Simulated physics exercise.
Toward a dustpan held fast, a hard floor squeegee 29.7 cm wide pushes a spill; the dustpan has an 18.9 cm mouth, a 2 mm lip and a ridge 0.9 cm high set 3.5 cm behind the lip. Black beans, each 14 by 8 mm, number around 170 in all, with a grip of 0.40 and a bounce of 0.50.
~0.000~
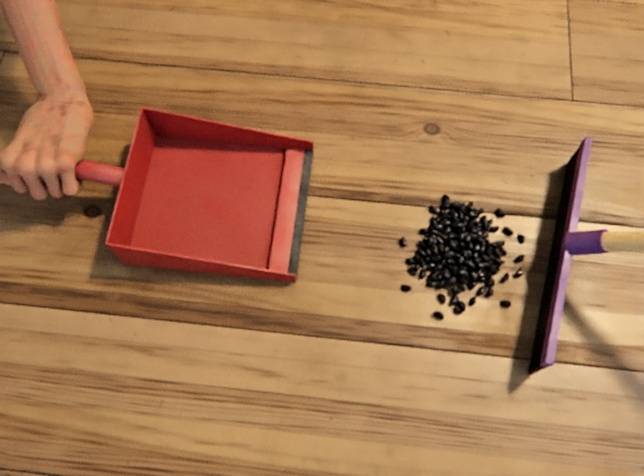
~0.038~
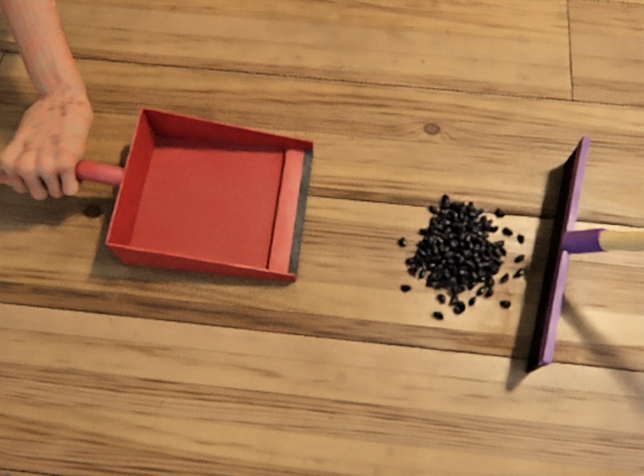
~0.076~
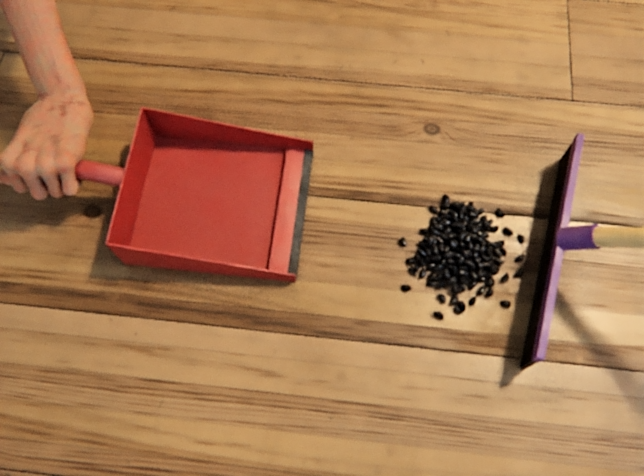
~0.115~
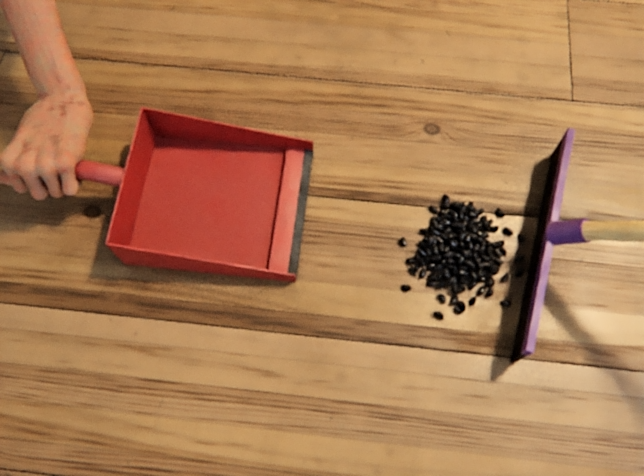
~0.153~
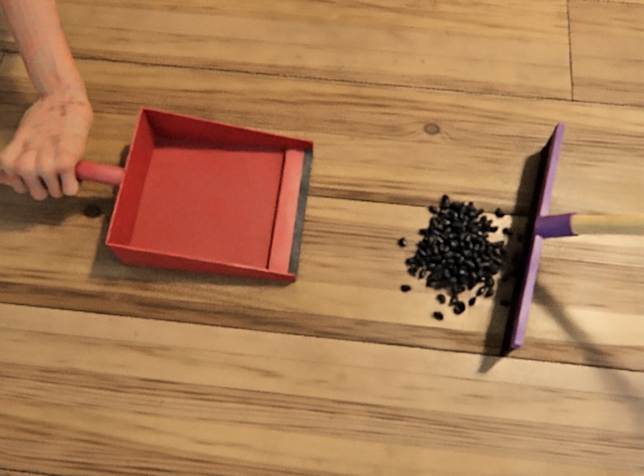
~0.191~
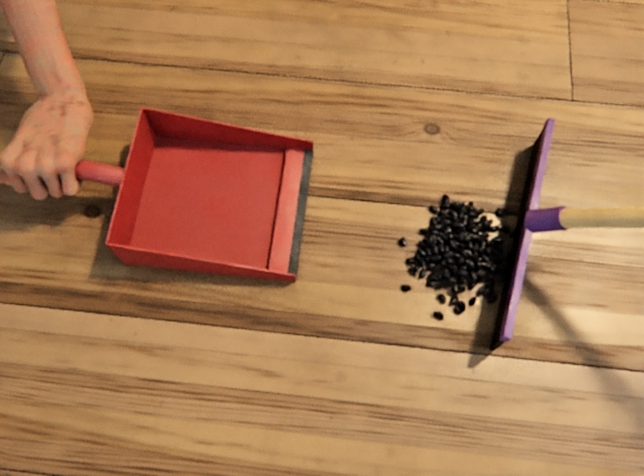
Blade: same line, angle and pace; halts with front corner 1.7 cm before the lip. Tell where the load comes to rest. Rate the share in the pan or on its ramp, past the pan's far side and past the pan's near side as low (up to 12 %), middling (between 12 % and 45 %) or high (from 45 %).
Shares - in the pan or on its ramp: Middling; past the pan's far side: Middling; past the pan's near side: Low.
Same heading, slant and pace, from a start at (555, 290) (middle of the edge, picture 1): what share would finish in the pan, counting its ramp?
Close to 20 in a hundred.
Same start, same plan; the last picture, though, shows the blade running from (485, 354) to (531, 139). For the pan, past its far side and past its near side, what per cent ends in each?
The pan gets 15, the far side 5 and the near side 10.
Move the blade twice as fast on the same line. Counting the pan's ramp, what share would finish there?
Share: About 25 %.
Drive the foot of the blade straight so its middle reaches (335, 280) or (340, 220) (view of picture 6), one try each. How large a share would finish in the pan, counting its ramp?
About 5 and 20 per cent.
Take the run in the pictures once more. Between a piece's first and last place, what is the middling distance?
I'd put it near 22 cm.
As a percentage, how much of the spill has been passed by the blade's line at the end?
Estimate: About 15 %.
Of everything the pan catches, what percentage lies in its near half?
Something like 30 in a hundred.
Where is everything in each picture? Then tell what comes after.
The first frame shows blade from (546, 363) to (585, 145), moved 0.0 cm, 0 of the pieces shifted so far; middle of the pieces at (460, 251); pan at (208, 204).
The second frame shows blade from (544, 361) to (583, 144), moved 0.3 cm, 0 of the pieces shifted so far; middle of the pieces at (460, 251).
The third frame shows blade from (537, 357) to (577, 141), moved 1.0 cm, 0 of the pieces shifted so far; middle of the pieces at (460, 251).
The fourth frame shows blade from (527, 351) to (568, 136), moved 2.3 cm, 0 of the pieces shifted so far; middle of the pieces at (460, 251).
The fifth frame shows blade from (516, 344) to (558, 131), moved 3.7 cm, 2 of the pieces shifted so far; middle of the pieces at (460, 251).
The sixth frame shows blade from (505, 337) to (548, 126), moved 5.1 cm, 8 of the pieces shifted so far; middle of the pieces at (460, 251); pan at (208, 204). The blade's pace is about 0.36 m/s, heading 28 degrees away from the viewer's side.
After 0.53 s, middle of the blade 17 cm from the lip; 0 % over the lip, far side 0 %, near side 5 %.
After 0.76 s, middle of the blade 9 cm from the lip; 0 % over the lip, far side 15 %, near side 5 %.
After 1.11 s, middle of the blade 5 cm from the lip; 20 % over the lip, far side 25 %, near side 5 %.
At rest (2.2 s), pan 20 %, far side 25 %, near side 5 %, in front of the lip or behind the blade 45 %.
